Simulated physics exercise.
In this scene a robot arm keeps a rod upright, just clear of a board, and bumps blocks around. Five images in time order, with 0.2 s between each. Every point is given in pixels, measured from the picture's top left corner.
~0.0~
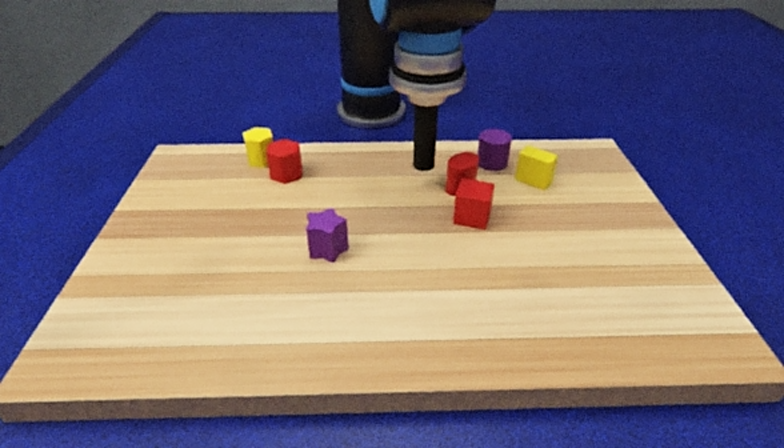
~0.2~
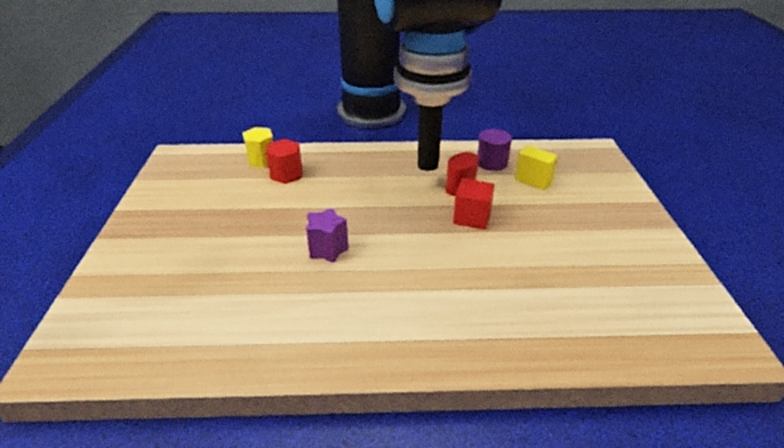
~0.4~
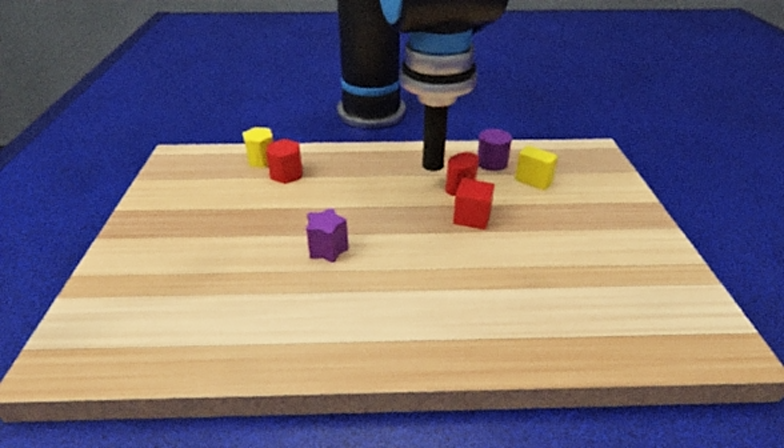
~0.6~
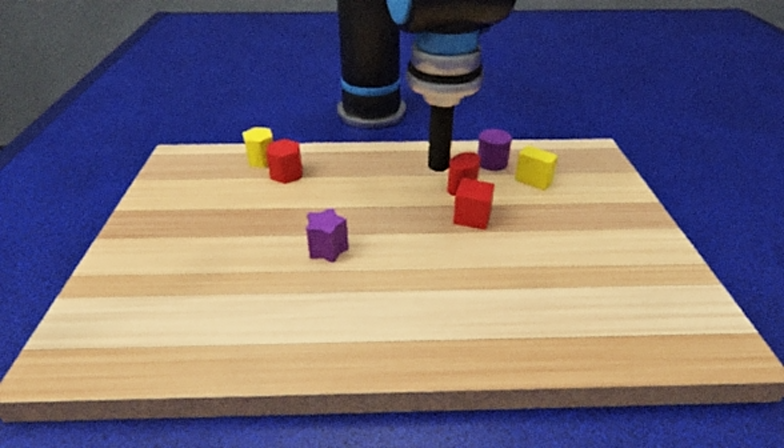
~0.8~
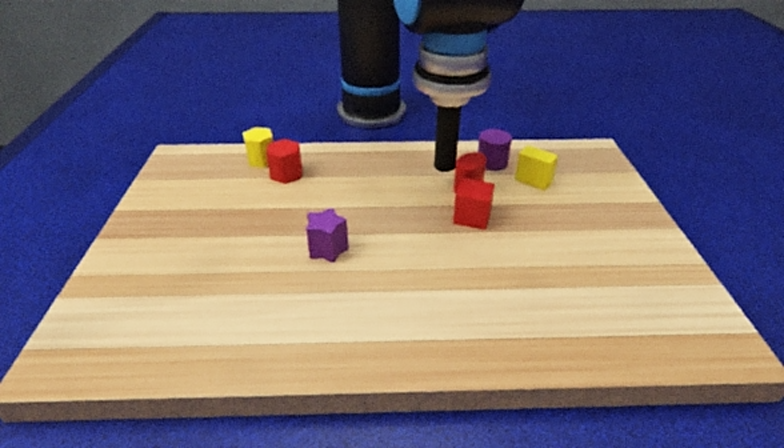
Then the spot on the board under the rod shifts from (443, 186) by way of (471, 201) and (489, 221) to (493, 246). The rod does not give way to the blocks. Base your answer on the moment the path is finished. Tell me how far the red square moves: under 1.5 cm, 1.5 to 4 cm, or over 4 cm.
The block shifts more than 4 cm.
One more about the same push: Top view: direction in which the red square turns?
The turn is clockwise.
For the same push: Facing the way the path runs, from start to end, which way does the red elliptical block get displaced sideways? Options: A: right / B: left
My pick is B.
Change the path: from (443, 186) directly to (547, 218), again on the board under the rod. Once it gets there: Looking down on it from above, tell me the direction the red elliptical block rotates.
It ends up turned anticlockwise.
On the path given first. One third of the way, rod (474, 182); red elliptical block (491, 164), turned 70° anticlockwise.
Two thirds of the way, rod (492, 202); red elliptical block (491, 164), turned 70° anticlockwise; red square (480, 208), turned 30° clockwise.
At the end, rod (496, 226); red elliptical block (491, 164), turned 70° anticlockwise; red square (471, 225), turned 60° clockwise; purple disc in place.
